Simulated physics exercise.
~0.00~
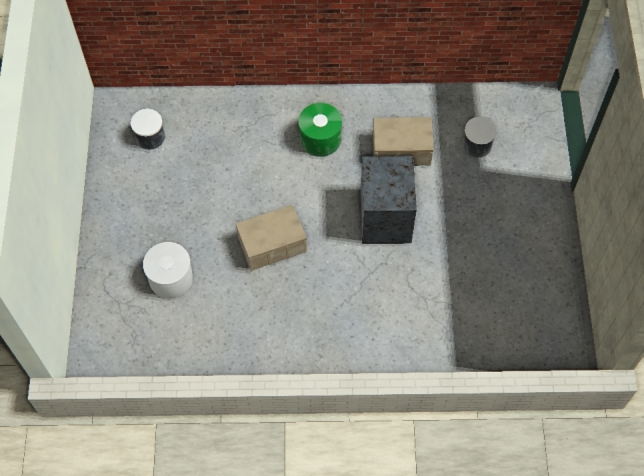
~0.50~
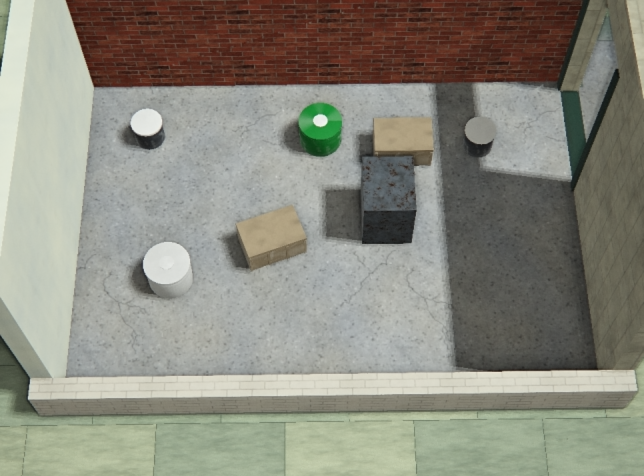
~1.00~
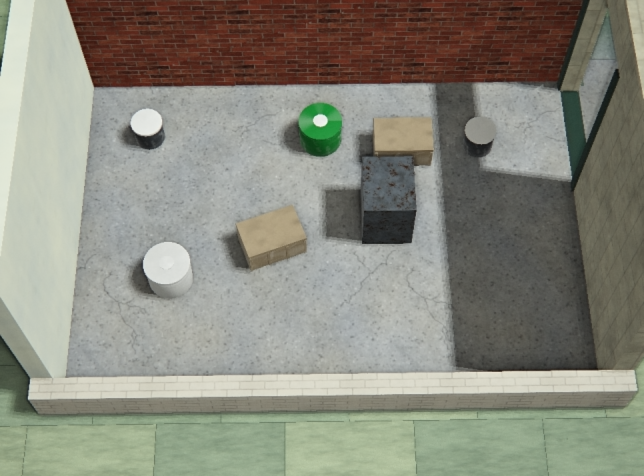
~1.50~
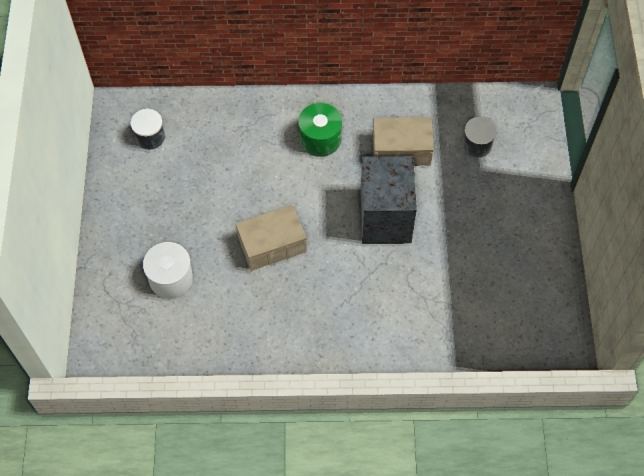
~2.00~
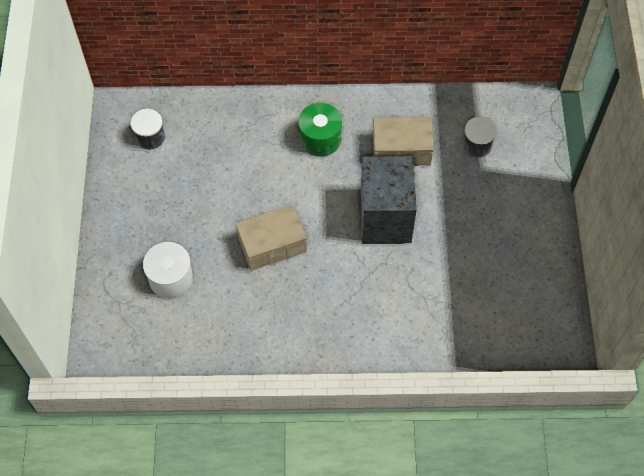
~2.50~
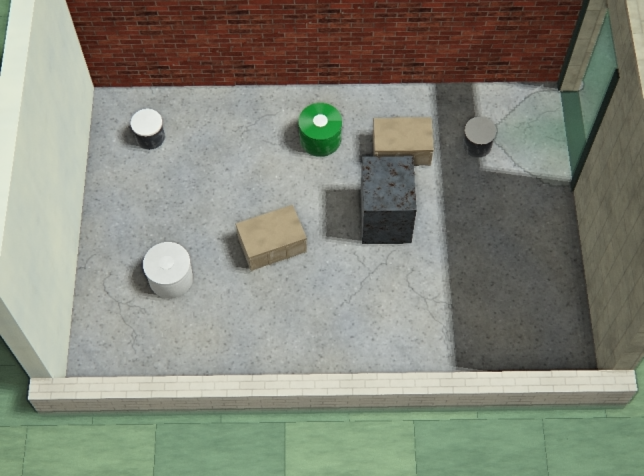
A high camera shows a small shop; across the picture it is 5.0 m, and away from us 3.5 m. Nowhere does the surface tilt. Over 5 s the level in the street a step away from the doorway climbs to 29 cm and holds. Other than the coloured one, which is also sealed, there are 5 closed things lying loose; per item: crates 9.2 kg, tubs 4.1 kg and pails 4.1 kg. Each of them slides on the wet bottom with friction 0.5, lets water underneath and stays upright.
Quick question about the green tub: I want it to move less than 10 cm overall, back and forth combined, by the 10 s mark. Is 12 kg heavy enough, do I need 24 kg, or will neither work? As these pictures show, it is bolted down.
Neither will work.
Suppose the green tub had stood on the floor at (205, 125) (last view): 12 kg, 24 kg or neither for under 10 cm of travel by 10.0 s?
It turns out that no load succeeds.
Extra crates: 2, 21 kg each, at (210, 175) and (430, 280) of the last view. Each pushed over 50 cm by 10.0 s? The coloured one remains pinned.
Well, below half a metre and then beyond half a metre.
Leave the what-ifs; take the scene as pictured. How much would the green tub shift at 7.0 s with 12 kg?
I'd put it at roughly 140 cm.
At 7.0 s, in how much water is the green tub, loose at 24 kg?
Close to 8 cm deep.
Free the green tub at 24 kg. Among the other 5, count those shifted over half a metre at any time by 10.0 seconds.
I make that 5.
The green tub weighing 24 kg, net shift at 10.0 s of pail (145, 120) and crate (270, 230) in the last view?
200 cm, 140 cm.
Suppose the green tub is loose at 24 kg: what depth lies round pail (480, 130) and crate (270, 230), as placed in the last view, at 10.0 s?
Depths: Near 9 cm, then near 19 cm.
After 3.5 s the green tub would be 0 cm from its start with 12 kg and 0 cm from its start with 24 kg; 0 cm of water round it then.
After 4.5 s the green tub would be 0 cm from its start with 12 kg and 0 cm from its start with 24 kg; 3 cm of water round it then.
After 7.0 s the green tub would be 138 cm from its start with 12 kg and 54 cm from its start with 24 kg; 8 cm of water round it then.
After 10.0 s the green tub would be 285 cm from its start with 12 kg and 138 cm from its start with 24 kg; 11 cm of water round it then.
